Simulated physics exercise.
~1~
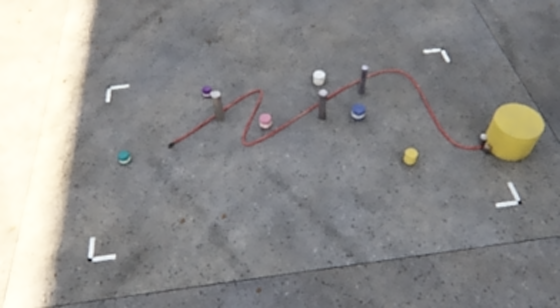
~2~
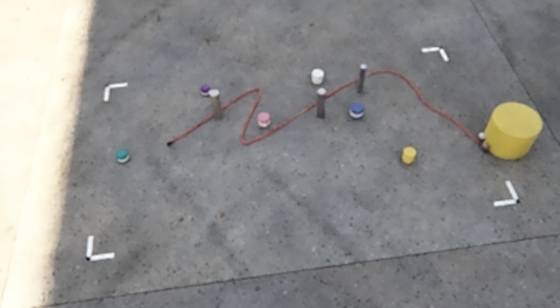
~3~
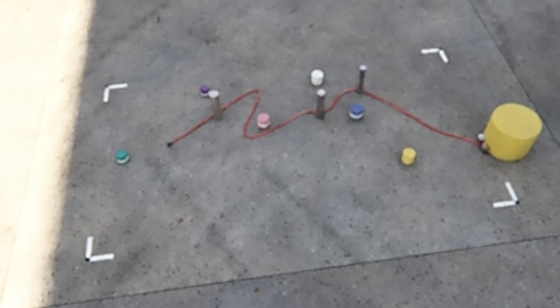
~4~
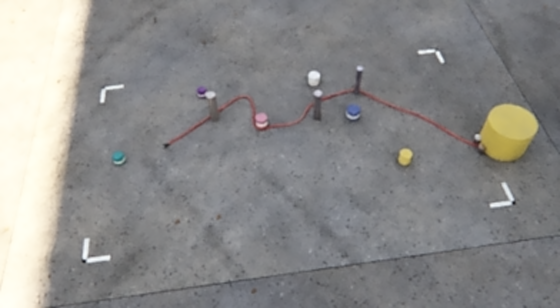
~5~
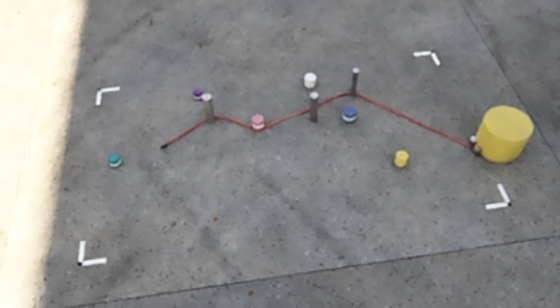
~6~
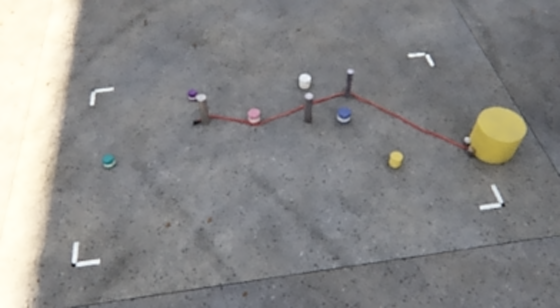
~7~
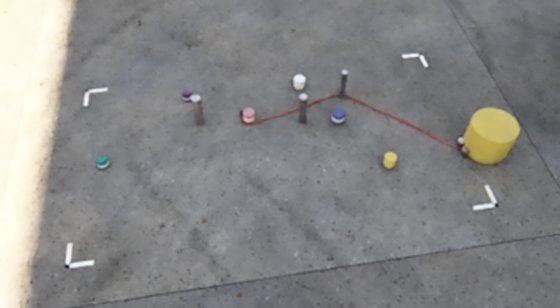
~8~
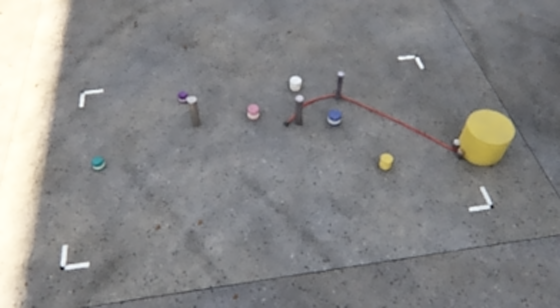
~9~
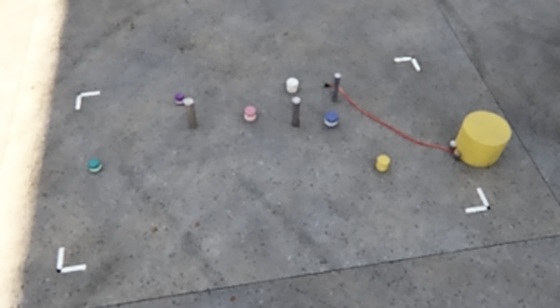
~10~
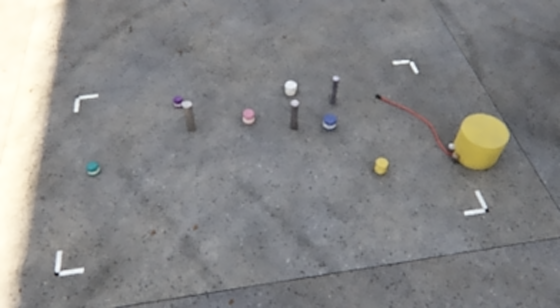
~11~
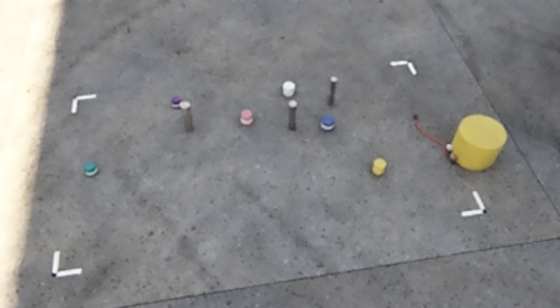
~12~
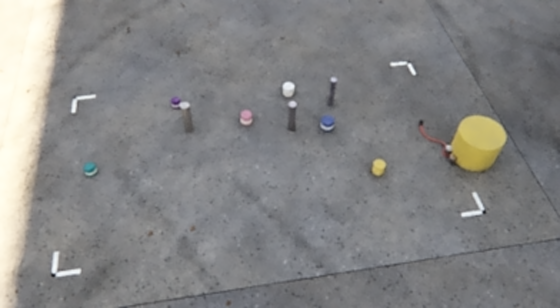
On grey concrete, a yellow reel winds in most of its red lead, nudging a pink tin.
